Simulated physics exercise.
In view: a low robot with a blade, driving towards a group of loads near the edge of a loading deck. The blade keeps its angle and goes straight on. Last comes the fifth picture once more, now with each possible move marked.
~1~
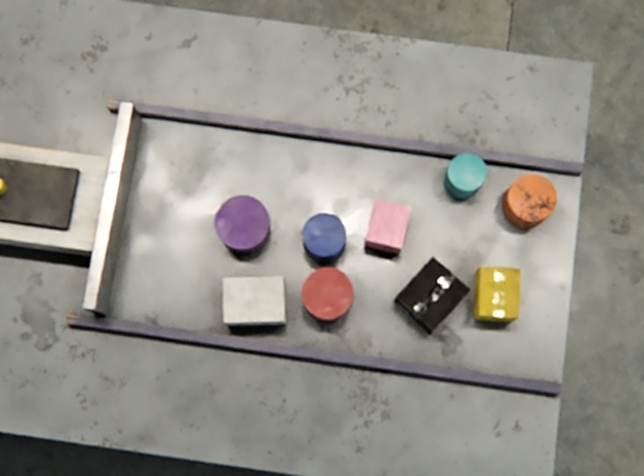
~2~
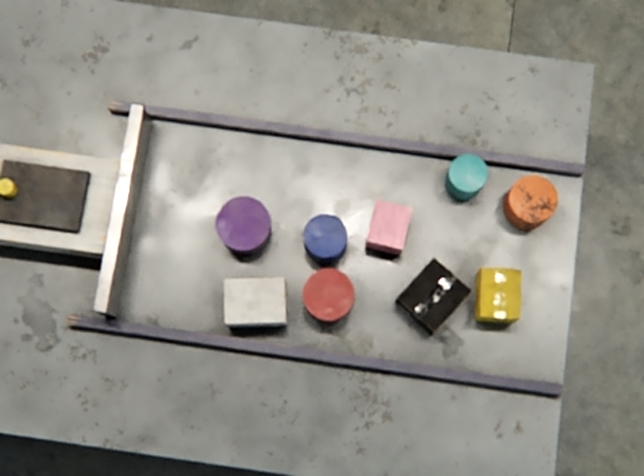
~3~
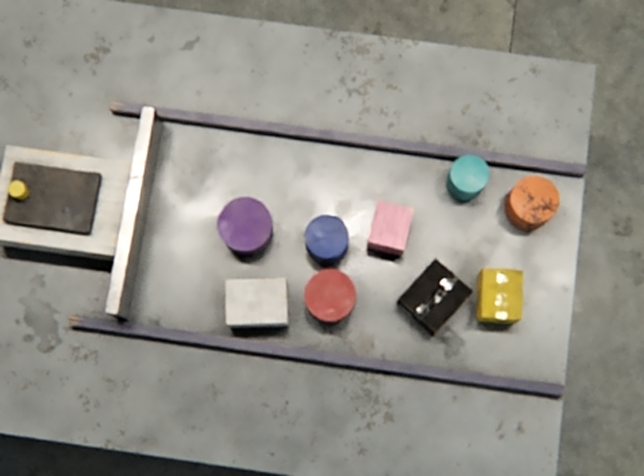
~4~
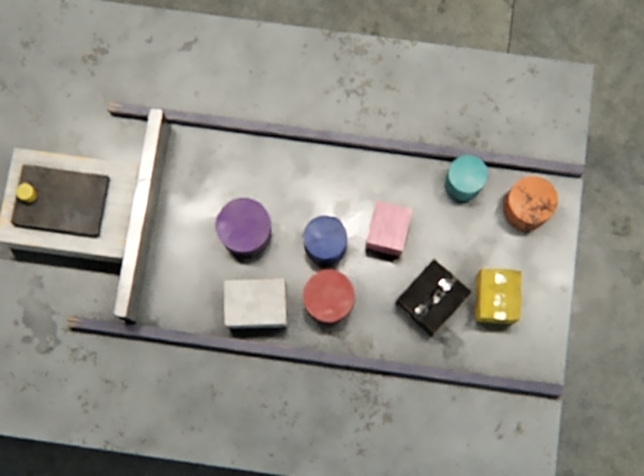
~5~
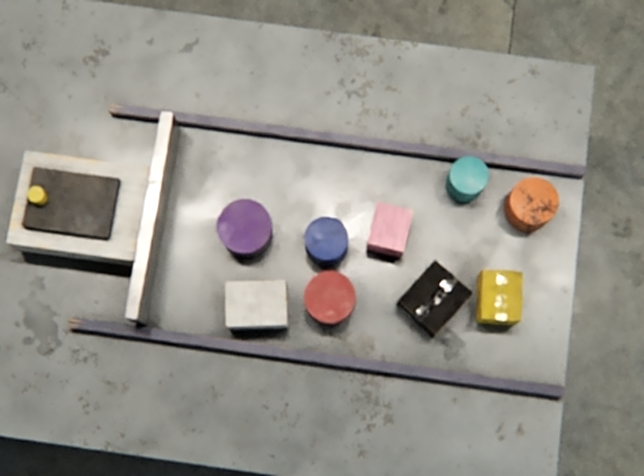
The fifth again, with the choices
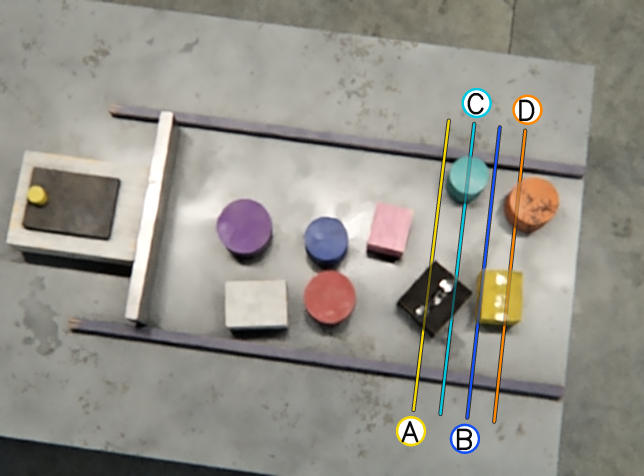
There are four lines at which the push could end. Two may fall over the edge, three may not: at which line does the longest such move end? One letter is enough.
B.
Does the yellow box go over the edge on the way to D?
Yes.
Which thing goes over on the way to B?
The black box.
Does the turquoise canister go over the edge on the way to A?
No.
On the copy, A at (432, 261); B at (484, 269); C at (458, 265); D at (510, 272).
On B. First, robot (198, 220); white crate (295, 317); red pail (354, 302).
Then, robot (317, 236); yellow box (545, 285); black box (516, 318).
Finally, robot (413, 249); black box over the edge; red pail (564, 360); one fallen.
By contrast, A is within the limit but short; C is within the limit but short; D drops four.
